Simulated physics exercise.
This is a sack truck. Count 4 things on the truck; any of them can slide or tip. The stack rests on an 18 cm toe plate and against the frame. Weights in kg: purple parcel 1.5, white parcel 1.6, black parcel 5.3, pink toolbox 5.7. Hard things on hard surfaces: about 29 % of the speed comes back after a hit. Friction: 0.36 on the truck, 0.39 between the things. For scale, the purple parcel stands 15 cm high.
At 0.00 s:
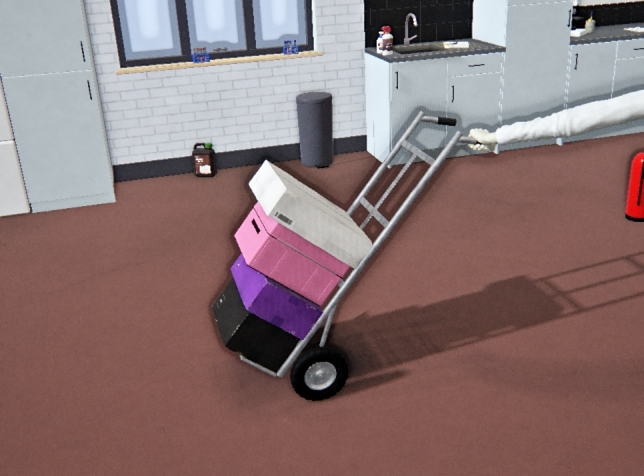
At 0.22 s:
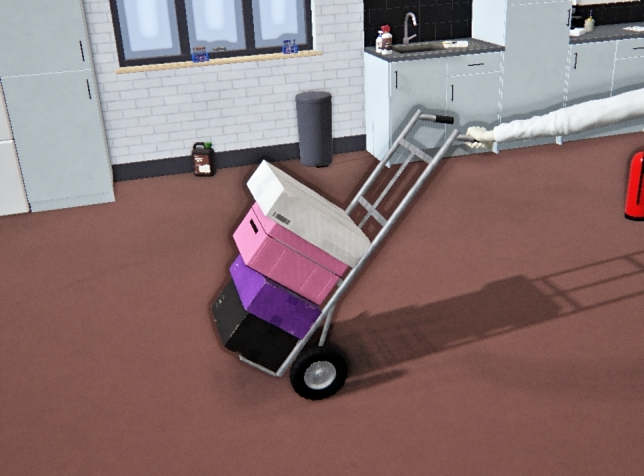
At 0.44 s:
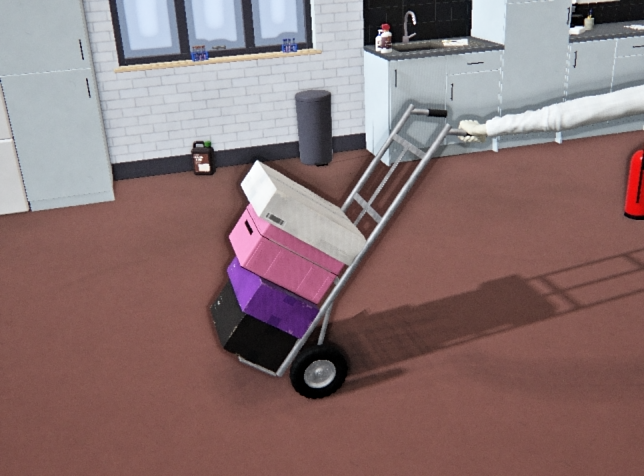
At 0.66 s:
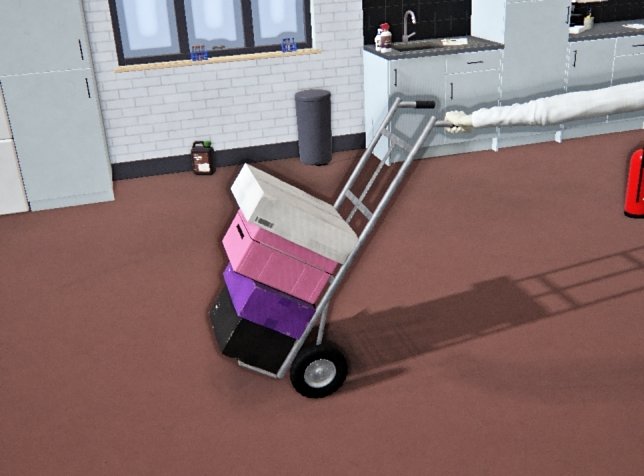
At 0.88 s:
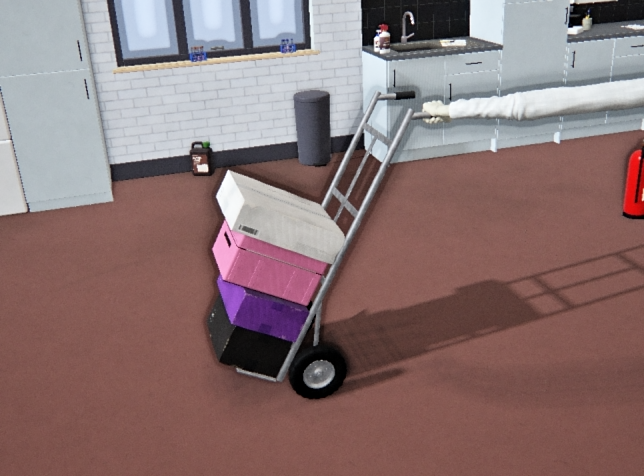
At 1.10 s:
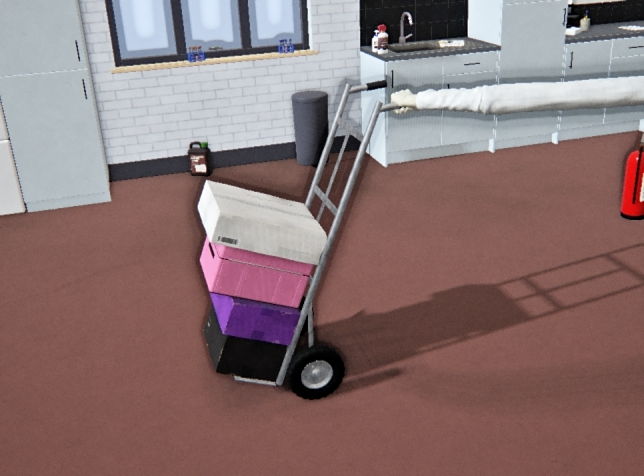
A white-sleeved arm pushed the handle of a tilted sack truck to the left, slowly at first, swinging it more upright as its stack of white, pink, purple and black boxes tilted along with it.
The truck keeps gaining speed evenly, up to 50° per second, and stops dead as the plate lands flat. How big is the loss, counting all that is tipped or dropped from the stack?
In all, three or more.
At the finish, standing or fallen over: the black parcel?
The black parcel is still upright.
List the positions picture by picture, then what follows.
The first picture shows truck 40° back; purple parcel (275, 290); white parcel (310, 213).
The second picture shows truck 39° back; black parcel (254, 322); pink toolbox (290, 250).
The third picture shows truck 37° back; black parcel (253, 322); pink toolbox (286, 250).
The fourth picture shows truck 34° back; black parcel (251, 325); pink toolbox (279, 251).
The fifth picture shows truck 29° back; black parcel (248, 330); pink toolbox (269, 255).
The sixth picture shows truck 22° back; purple parcel (253, 302); white parcel (261, 222).
After 2.10 s, truck upright; white parcel tipped 20° from how it sat near (165, 264); purple parcel tipped 20° from how it sat near (223, 322); pink toolbox tipped 20° from how it sat.
After 2.60 s, truck upright; purple parcel, white parcel and pink toolbox now dropped from the stack.
After 2.90 s, truck upright.
At rest (3.9 s), dropped from the stack, purple parcel, white parcel and pink toolbox; black parcel in place, give or take 10 cm. Seen from the same camera at the end, purple parcel near (147, 366).
